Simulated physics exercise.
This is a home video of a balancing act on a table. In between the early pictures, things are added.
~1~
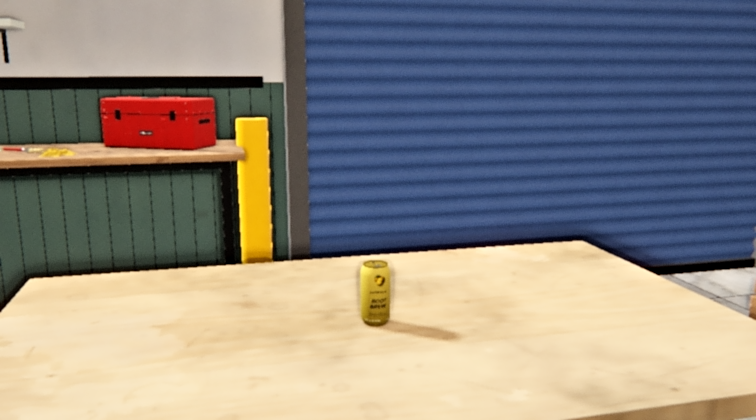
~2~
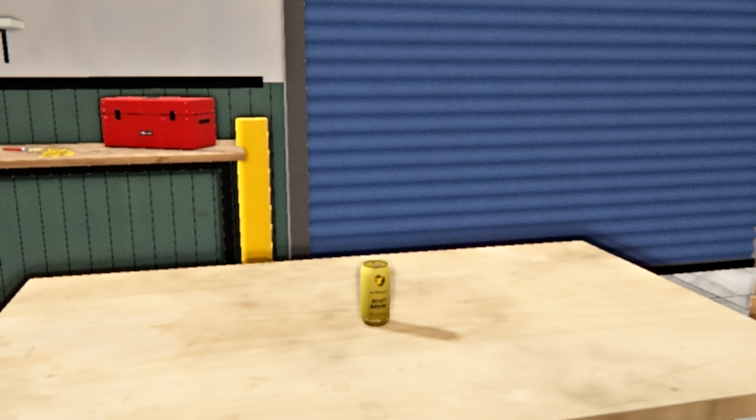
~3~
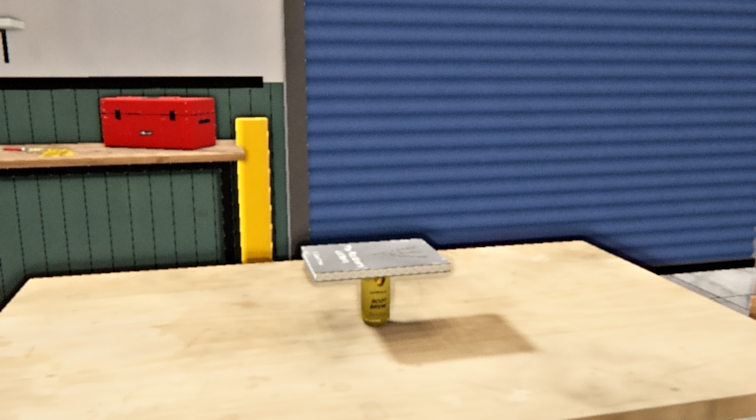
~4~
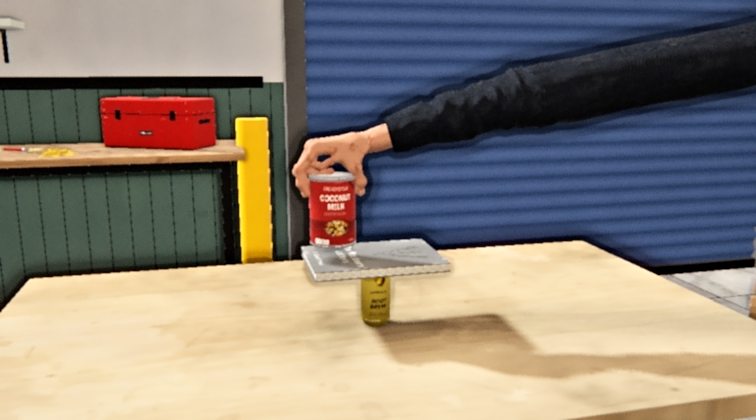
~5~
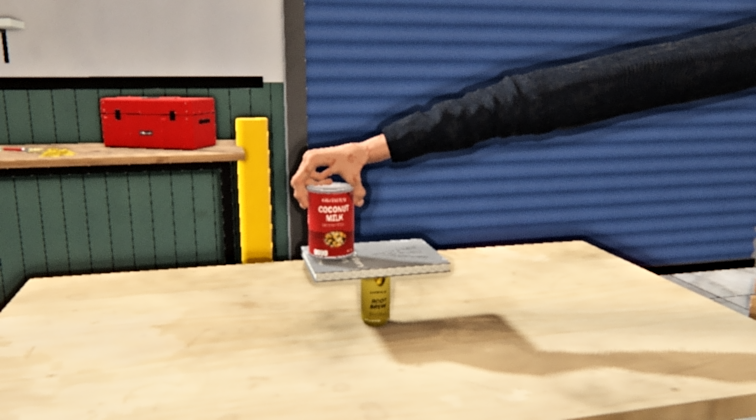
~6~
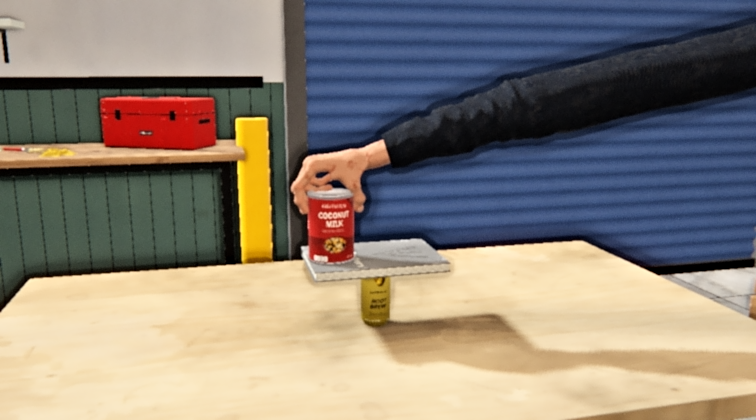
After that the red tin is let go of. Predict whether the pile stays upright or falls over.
It will most likely end up unbalanced.
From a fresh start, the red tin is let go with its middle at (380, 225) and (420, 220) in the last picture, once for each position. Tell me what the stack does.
Try one, the stack stays standing; try two, it collapses.
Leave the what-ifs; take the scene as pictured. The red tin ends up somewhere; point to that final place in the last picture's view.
Around (284, 315).
Then, 0.50 s past the last view, red tin now fallen; grey book rocked 63° from its first pose.
Then, 0.70 s past the last view, grey book on its side.
Then, 1.50 s past the last view, grey book now fallen; yellow can rocked 57° from its first pose.
Then, 1.70 s past the last view, yellow can now fallen.
Finally, fallen, yellow can, grey book and red tin. Final places as the last picture's camera would see them, red tin near (284, 315). The stack comes apart.
